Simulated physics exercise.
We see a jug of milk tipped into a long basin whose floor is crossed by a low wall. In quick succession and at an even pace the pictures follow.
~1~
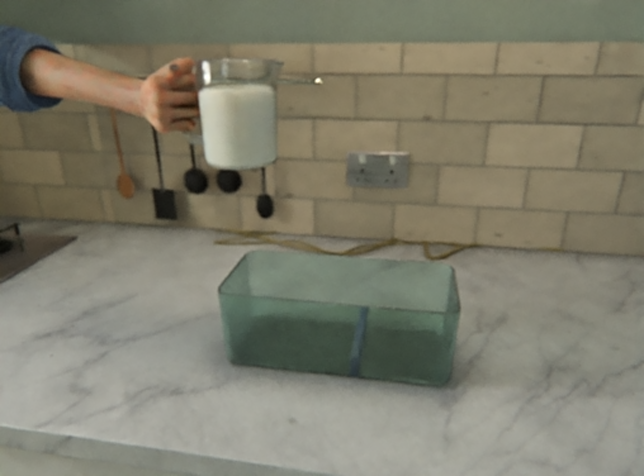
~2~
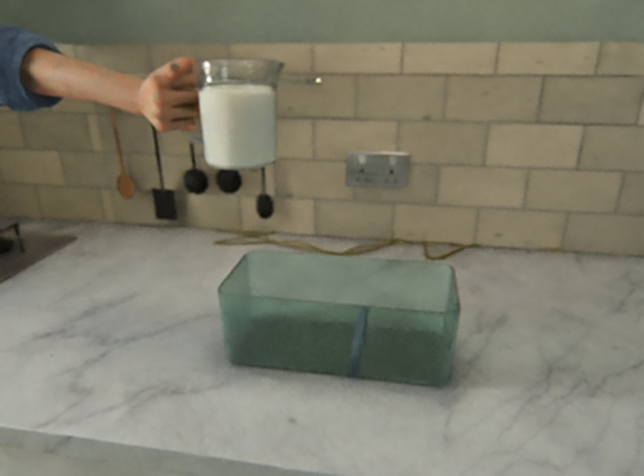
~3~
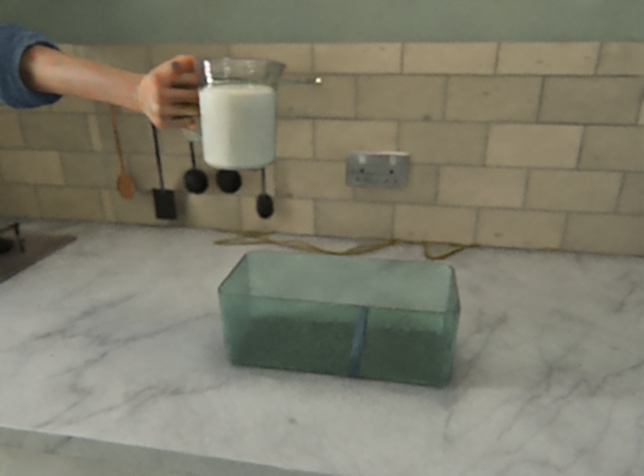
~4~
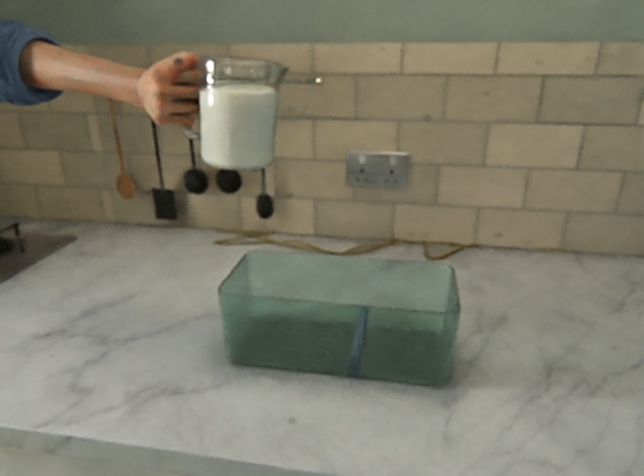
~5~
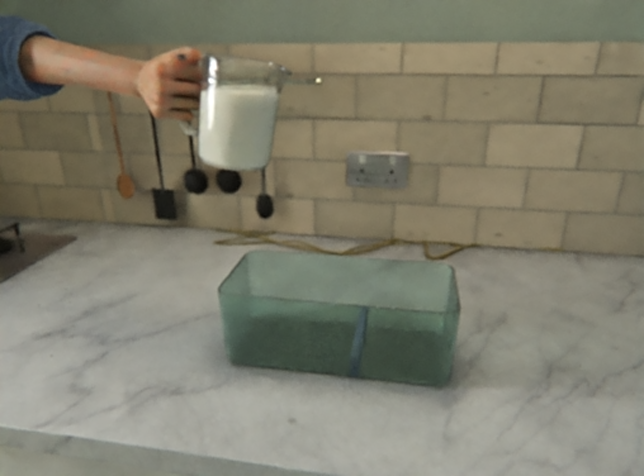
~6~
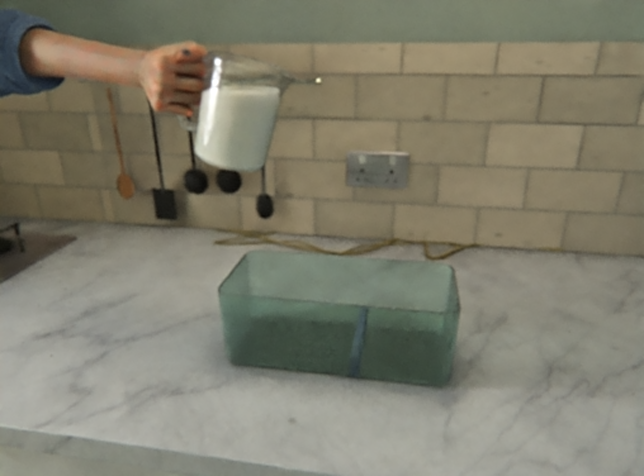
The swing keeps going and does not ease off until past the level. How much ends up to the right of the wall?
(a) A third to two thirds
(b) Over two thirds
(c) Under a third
A third to two thirds (a).
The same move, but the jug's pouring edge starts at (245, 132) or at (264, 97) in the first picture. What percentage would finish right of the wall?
10 %, then 10 %.
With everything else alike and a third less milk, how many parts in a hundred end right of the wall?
I'd put it at around 20 %.
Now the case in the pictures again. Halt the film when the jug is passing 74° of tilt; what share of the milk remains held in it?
85 in a hundred.
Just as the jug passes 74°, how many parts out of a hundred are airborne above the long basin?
15 per cent.
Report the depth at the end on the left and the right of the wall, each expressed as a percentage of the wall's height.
40 left, 50 right, give or take.
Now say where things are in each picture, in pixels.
The first picture shows tilt 0°; pouring edge (284, 62); surface from (205, 89) to (273, 89); the long basin's rim runs from (233, 271) to (456, 288); the wall's top is at (360, 330).
The second picture shows tilt 1°; pouring edge (284, 63); surface from (205, 88) to (274, 89).
The third picture shows tilt 3°; pouring edge (286, 65); surface from (206, 88) to (274, 90).
The fourth picture shows tilt 6°; pouring edge (288, 68); surface from (207, 89) to (276, 90).
The fifth picture shows tilt 10°; pouring edge (292, 72); surface from (208, 89) to (278, 90).
The sixth picture shows tilt 16°; pouring edge (295, 78); surface from (209, 90) to (280, 91).
A moment on, the jug is tipped part way and 85 per cent is still to pour, 0 is left of the wall and 0 right of it.
Next, the jug is tipped right over and 23 per cent is still to pour, 13 is left of the wall and 31 right of it.
Then the jug is tipped right over and 0 per cent is still to pour, 48 is left of the wall and 45 right of it.
Later the jug is tipped right over and 0 per cent is still to pour, 51 is left of the wall and 46 right of it.
At rest 51 per cent lies left of the wall, 46 right of it and 3 outside.
